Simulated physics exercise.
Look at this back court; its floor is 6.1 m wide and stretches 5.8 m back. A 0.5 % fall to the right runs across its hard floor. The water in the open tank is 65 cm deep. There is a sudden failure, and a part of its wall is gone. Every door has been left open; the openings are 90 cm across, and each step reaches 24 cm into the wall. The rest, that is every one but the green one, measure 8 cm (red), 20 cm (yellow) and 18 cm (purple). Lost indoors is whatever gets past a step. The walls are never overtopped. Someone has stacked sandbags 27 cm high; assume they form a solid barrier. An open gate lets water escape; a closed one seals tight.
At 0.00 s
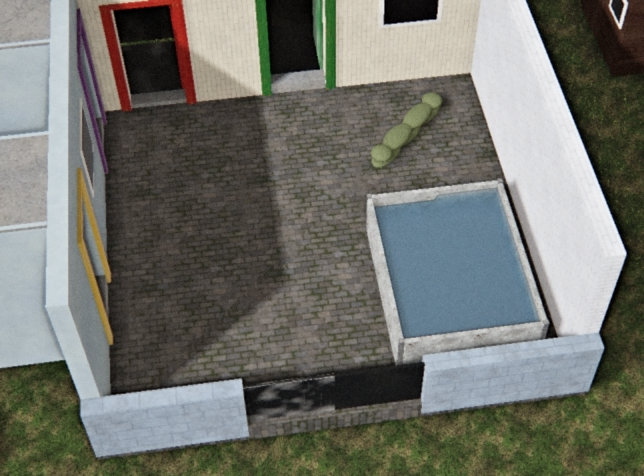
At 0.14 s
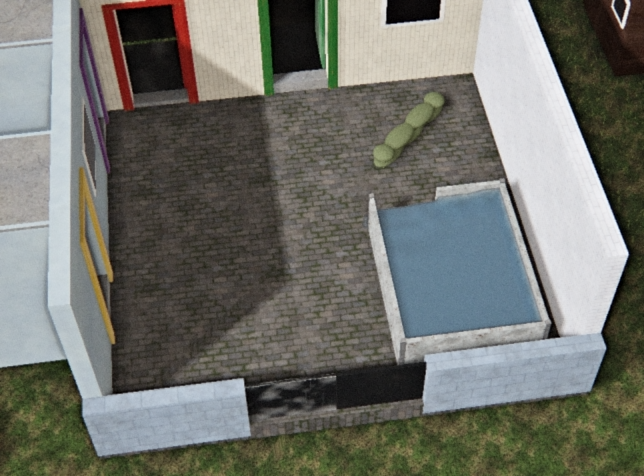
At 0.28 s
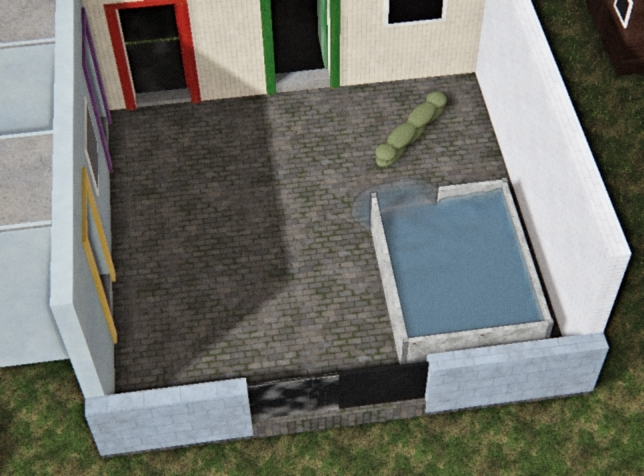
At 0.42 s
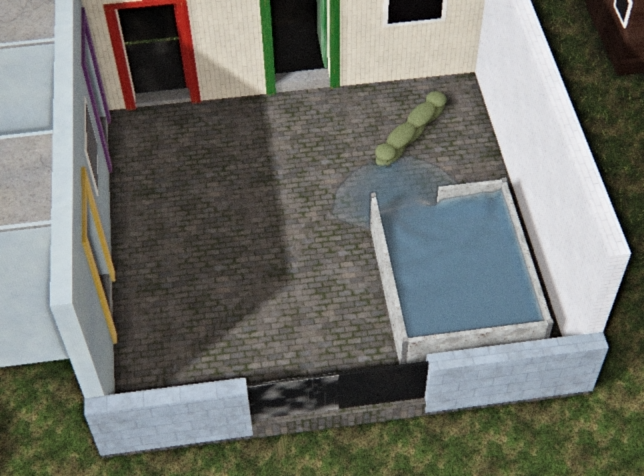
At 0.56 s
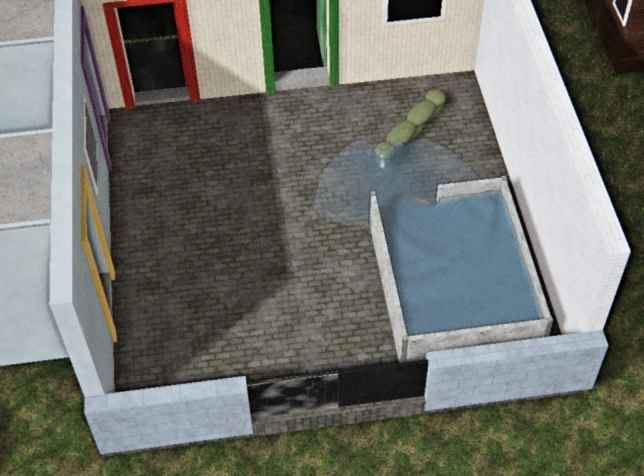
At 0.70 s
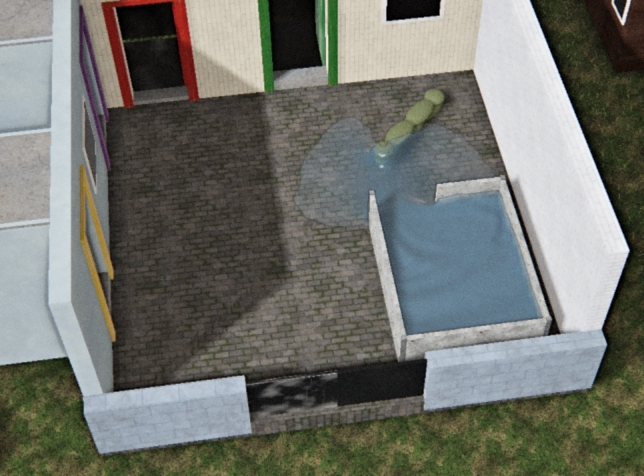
Water pouring from a gap in the far wall of an open tank, spreading across courtyard paving and around green sandbags.
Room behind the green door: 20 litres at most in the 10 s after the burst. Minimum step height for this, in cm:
16 cm, roughly.
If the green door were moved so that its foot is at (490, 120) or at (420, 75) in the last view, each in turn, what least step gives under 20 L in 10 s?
24 and 15 cm.
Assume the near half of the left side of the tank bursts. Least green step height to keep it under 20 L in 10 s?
Estimate: Near 6.0 cm.
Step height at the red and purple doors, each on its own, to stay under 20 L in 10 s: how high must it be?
Close to 12.5 cm (red) and close to 20 cm (purple).
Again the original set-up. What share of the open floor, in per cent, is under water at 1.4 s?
The wet part is about 25 per cent.
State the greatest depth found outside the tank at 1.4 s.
It gets to close to 36 centimetres there.
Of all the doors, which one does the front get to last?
Last: Yellow.
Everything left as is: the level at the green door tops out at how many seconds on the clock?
Peak time: About 2.0 s.
After 1.4 s water covers 25 % of the floor, deepest (36 cm) near (390, 217); 16 cm at the green door, 0 litres in over its 20 cm step.
After 3.0 s water covers 45 % of the floor, deepest (31 cm) near (468, 79); 19 cm at the green door, 2 litres in over its 20 cm step.
After 10.0 s water covers 95 % of the floor, deepest (16 cm) near (384, 366); 8 cm at the green door, 3 litres in over its 20 cm step.
At the green door as built, the water arrived by 1.1 s and peaked near 22 cm at 2.0 s.
Run again over the same 10 s with other heights there, 38 litres in over 14.5 cm, 4 litres over 19.5 cm. The limit of 20 litres is kept from about 16 cm up.
